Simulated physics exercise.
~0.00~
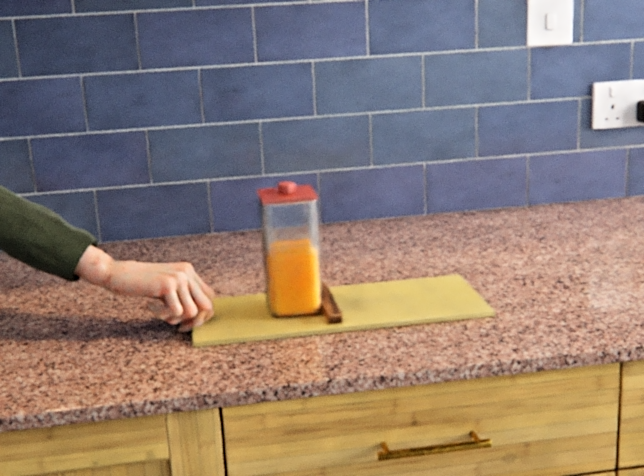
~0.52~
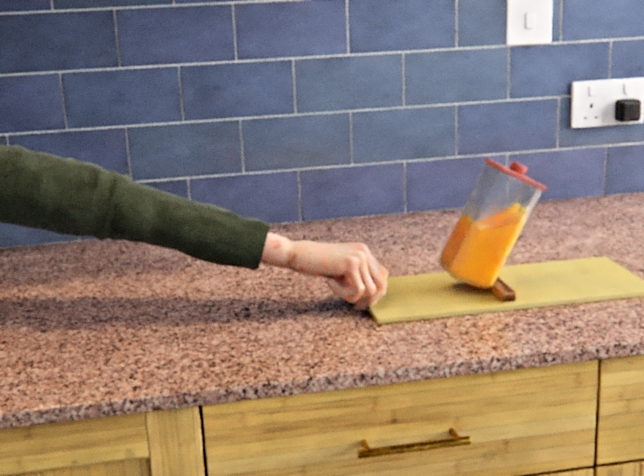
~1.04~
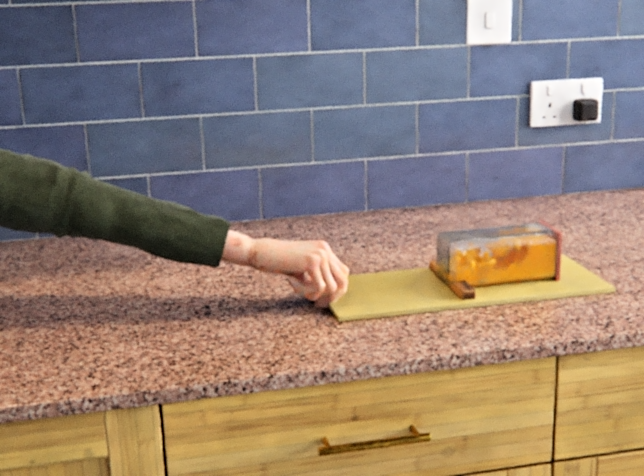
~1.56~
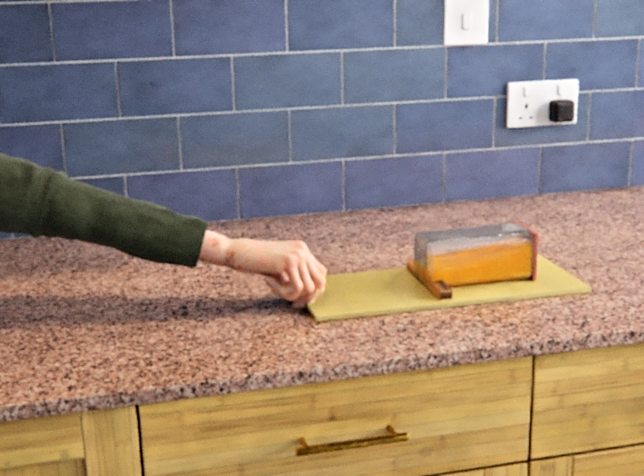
On a speckled stone countertop against blue tiles, a hand in a green sleeve slid a yellow board to the right and stopped, and the square bottle of orange juice standing on it tipped over the low wooden strip and ended up lying on its side.
